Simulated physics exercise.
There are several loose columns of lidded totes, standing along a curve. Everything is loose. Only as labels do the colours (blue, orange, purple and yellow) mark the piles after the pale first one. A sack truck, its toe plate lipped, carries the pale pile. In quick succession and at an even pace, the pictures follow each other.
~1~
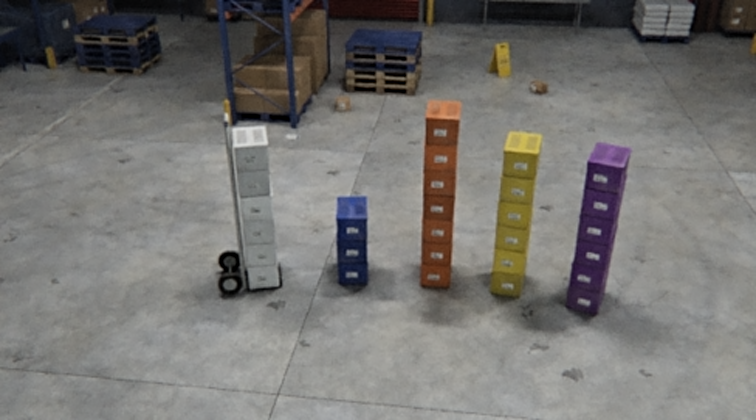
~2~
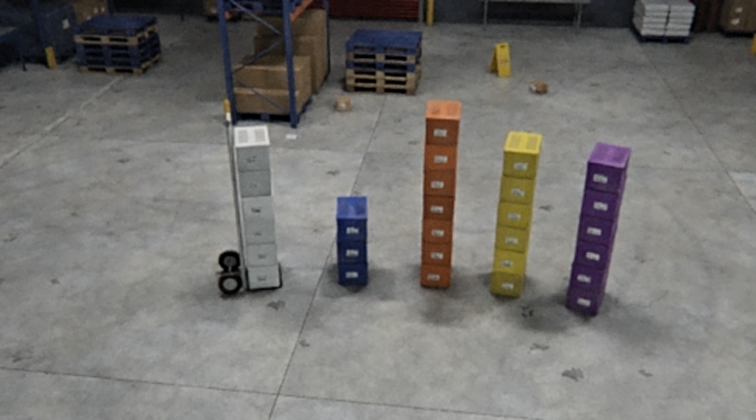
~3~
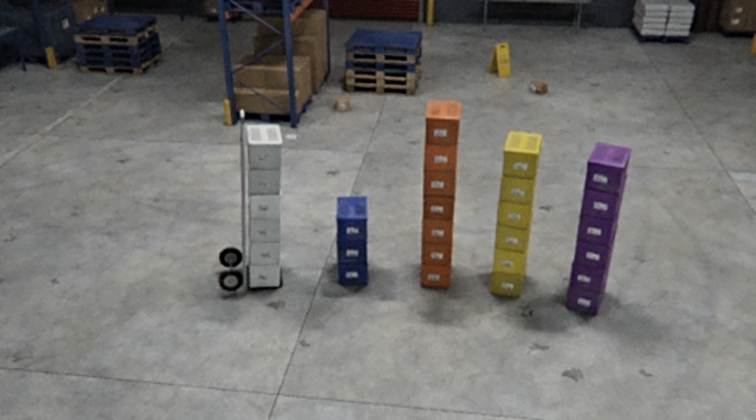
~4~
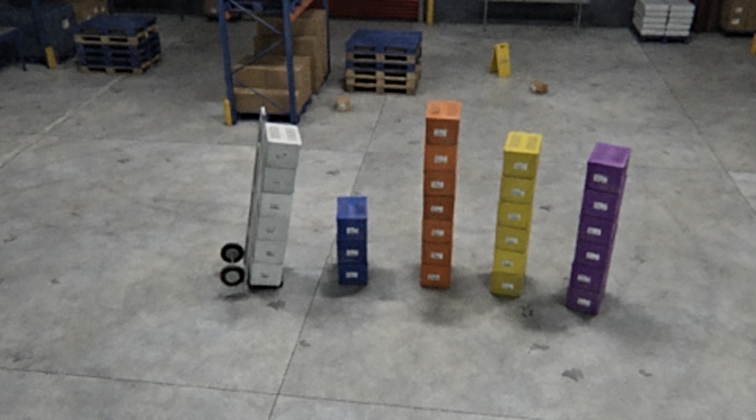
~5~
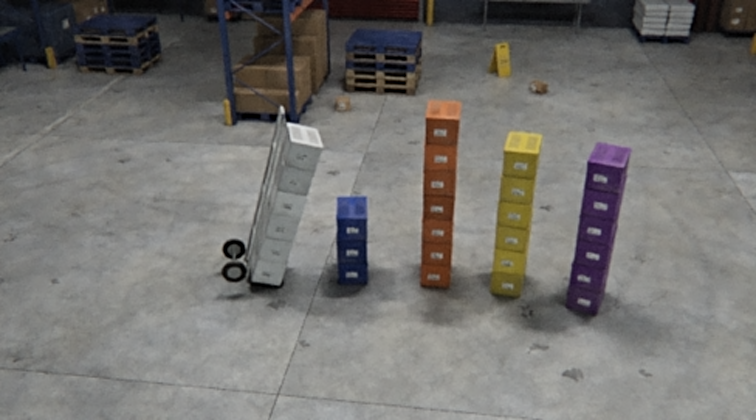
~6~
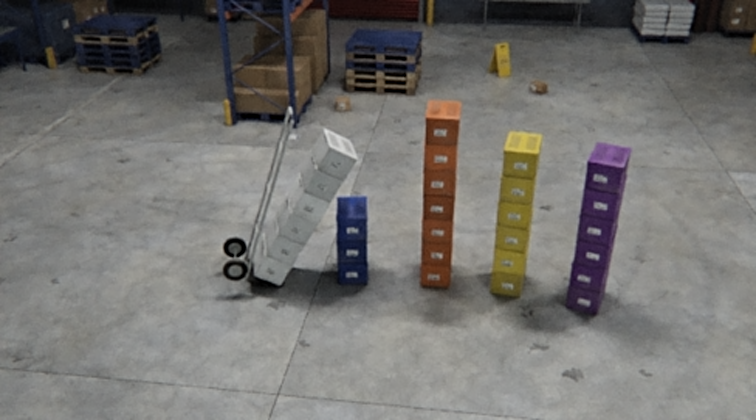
A tall pale stack of boxes on a hand truck tilts to the right in a warehouse, seen from a raised, unmoving viewpoint. To its right on the grey concrete stand a short blue stack, then taller orange, yellow and purple ones, with shelving and pallets behind. The truck rocks slightly, then leans further right with its stack, which slants well over toward the blue one while the others stay still.
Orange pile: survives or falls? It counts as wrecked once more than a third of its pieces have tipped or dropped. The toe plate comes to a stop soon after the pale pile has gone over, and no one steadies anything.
Survives.
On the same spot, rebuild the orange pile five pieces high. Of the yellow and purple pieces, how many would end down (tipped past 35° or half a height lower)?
Yellow: 6; purple: 6.
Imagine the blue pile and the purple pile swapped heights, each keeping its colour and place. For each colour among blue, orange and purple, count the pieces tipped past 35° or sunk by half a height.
By colour, the number down is blue 5, orange 6 and purple 3.
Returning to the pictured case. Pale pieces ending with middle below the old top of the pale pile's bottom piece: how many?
I make it 4 all told.
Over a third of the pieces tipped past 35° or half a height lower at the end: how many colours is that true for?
1.
Shortly afterwards, 6 of the pale pile down; none of the 7 orange totes down (0 of 22 in all colours); top orange tote unmoved.
Next, 6 of the pale pile down; none of the 7 orange totes down (0 of 22 in all colours); top orange tote unmoved; top blue tote half its height from its place.
Some moments later, 6 of the pale pile down; none of the 7 orange totes down (2 of 22 in all colours); top orange tote unmoved; top blue tote tilted well over, half its height lower.
Afterwards, 6 of the pale pile down; none of the 7 orange totes down (2 of 22 in all colours); top orange tote a little from its place; top blue tote tilted steeply, about its own height lower.
In the end, 6 of the pale pile down; none of the 7 orange totes down (2 of 22 in all colours); top orange tote a little from its place; top blue tote tilted steeply, about its own height lower. From the last view, middles, top orange tote near (451, 123), top blue tote near (407, 242).
